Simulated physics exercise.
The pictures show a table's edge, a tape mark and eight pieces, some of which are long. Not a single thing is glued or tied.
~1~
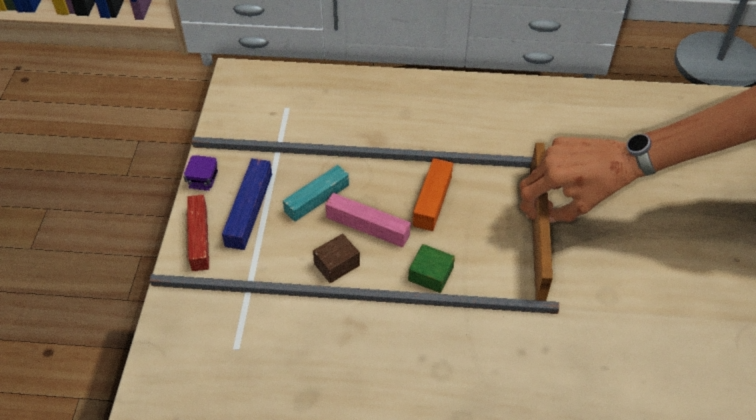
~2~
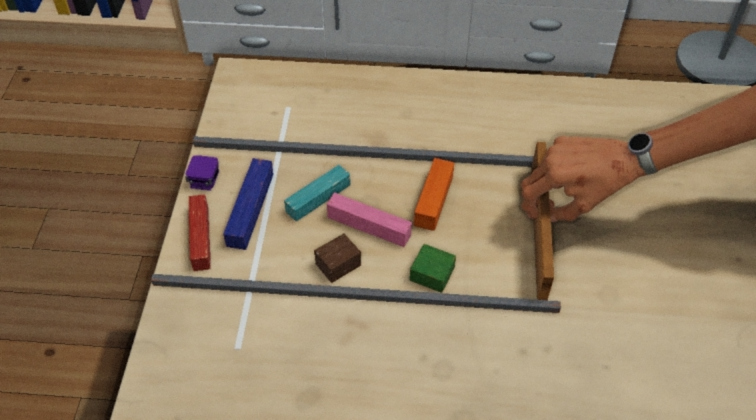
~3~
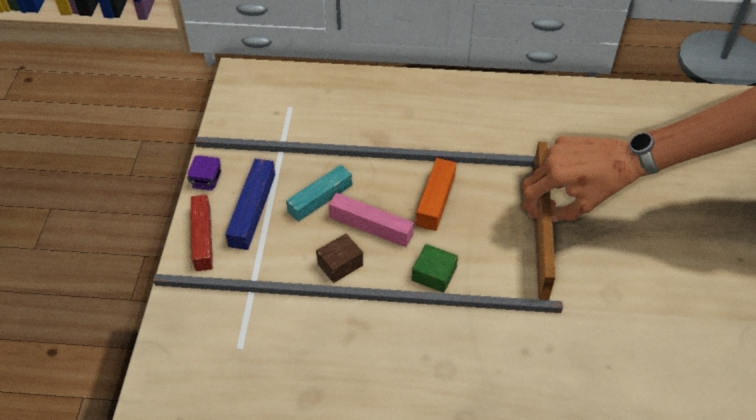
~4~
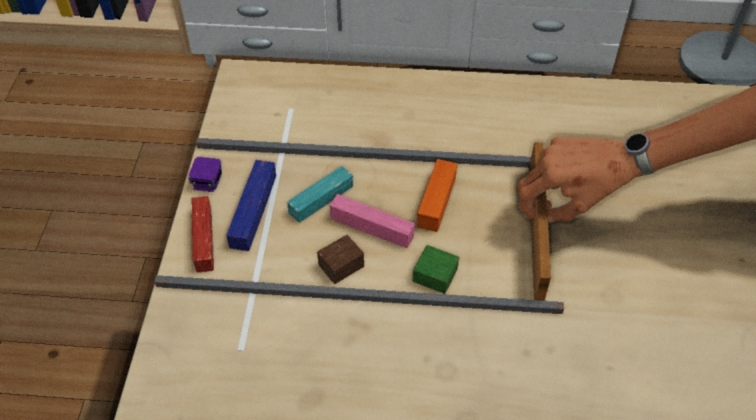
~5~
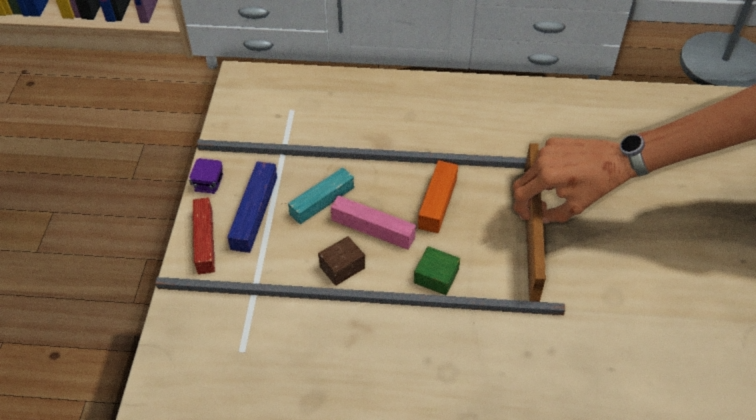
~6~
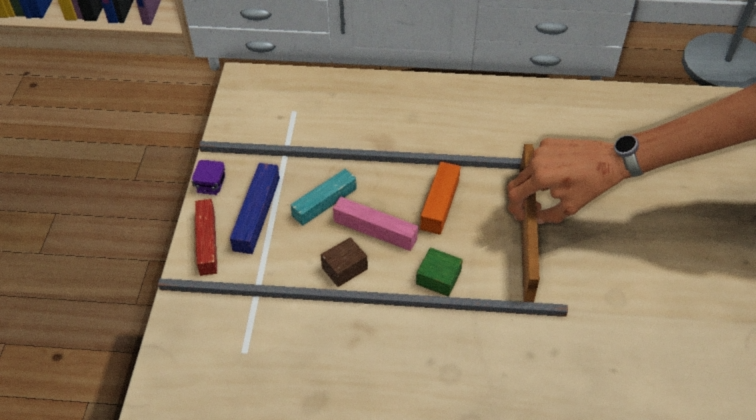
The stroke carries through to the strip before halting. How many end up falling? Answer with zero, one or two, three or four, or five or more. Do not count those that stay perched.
I would say one or two fall.
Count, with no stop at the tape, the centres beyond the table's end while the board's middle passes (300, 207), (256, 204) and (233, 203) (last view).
1; 2; 4.
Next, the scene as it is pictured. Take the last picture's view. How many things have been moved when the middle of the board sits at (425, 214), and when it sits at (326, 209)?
Moved so far: 2, later 7.
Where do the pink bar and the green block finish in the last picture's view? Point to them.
In order, first (231, 213), then (243, 264).
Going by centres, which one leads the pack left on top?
That's the red bar.
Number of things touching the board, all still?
The count in contact is 3.
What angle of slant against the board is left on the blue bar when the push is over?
The angle is about 45 degrees.
Soon after, none off yet; purple case at rest near (210, 178); red bar at rest near (206, 236); blue bar at rest near (256, 207).
After that, none off yet; purple case at rest near (210, 178); red bar at rest near (206, 236); blue bar moving near (246, 207).
In the end, the number that fall off is one or two; gone, purple case.
